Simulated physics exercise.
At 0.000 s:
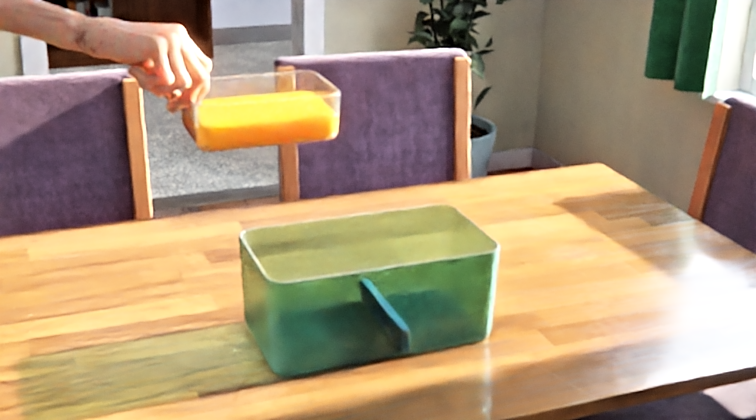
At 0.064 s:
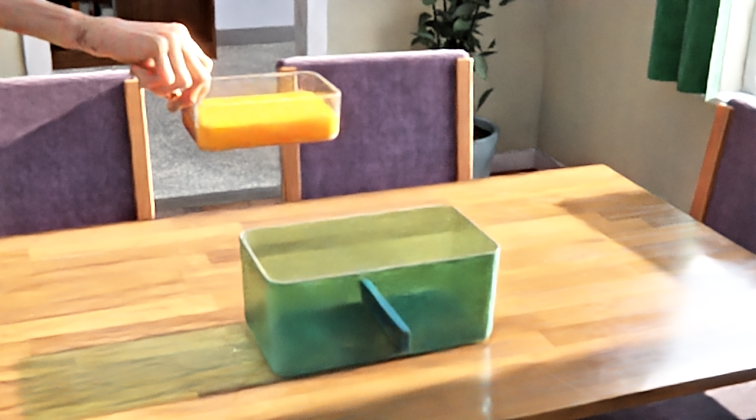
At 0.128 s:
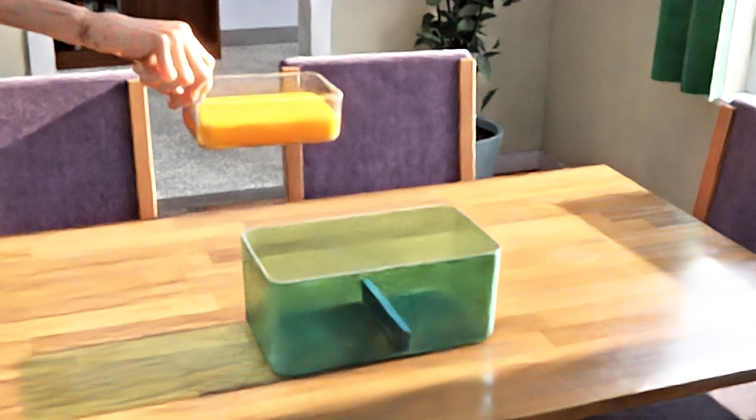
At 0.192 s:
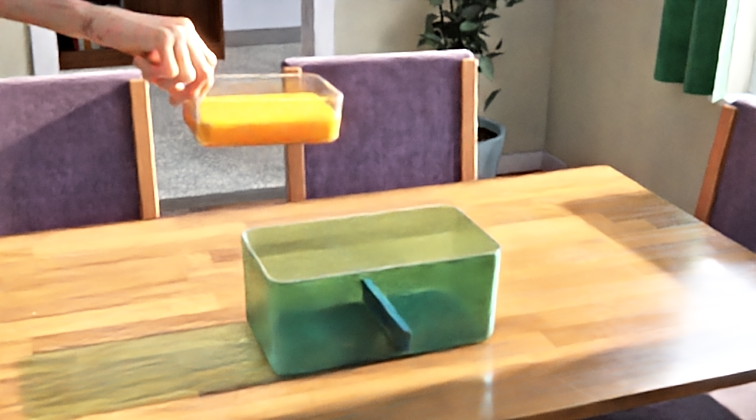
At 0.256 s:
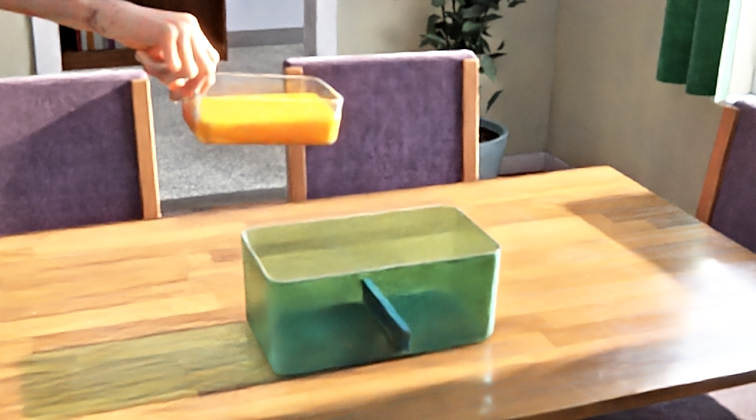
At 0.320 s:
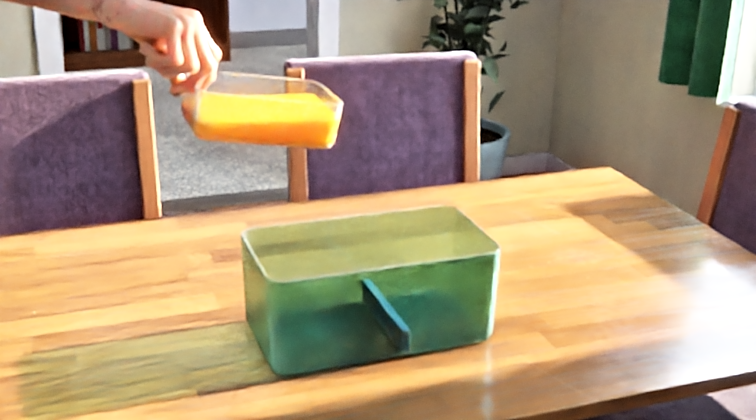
A hand held a clear tub of orange juice above an empty green basin with a blue divider on a wooden table, then slowly tilted the tub slightly down to the right.
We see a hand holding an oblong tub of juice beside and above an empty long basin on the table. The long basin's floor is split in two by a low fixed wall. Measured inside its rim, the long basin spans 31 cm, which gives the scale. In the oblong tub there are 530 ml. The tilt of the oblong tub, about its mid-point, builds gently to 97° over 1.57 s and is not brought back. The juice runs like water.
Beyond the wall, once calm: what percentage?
40 out of 100.
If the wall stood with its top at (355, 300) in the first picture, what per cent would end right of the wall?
In that case, some 65 percent.
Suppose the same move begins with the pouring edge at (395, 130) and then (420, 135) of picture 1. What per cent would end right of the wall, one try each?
80 in a hundred, followed by 85 in a hundred.
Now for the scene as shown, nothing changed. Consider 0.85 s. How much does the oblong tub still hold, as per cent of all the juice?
Fraction remaining: Approx. 44 per cent.
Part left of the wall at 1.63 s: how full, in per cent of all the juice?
The left part holds some 56 per cent.
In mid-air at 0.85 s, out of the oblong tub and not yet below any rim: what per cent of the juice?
40 per cent.
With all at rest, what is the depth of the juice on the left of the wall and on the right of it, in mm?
Final levels - left approx 12 mm, right approx 10 mm.
By 0.85 s the tilt is 54° and 44 per cent is still to pour, 11 is left of the wall and 5 right of it.
By 1.23 s the tilt is 86° and 11 per cent is still to pour, 43 is left of the wall and 37 right of it.
By 1.63 s the tilt is 97° and 1 per cent is still to pour, 56 is left of the wall and 40 right of it.
By 2.07 s the tilt is 97° and 0 per cent is still to pour, 59 is left of the wall and 40 right of it.
At rest 59 per cent lies left of the wall, 40 right of it and 1 outside.
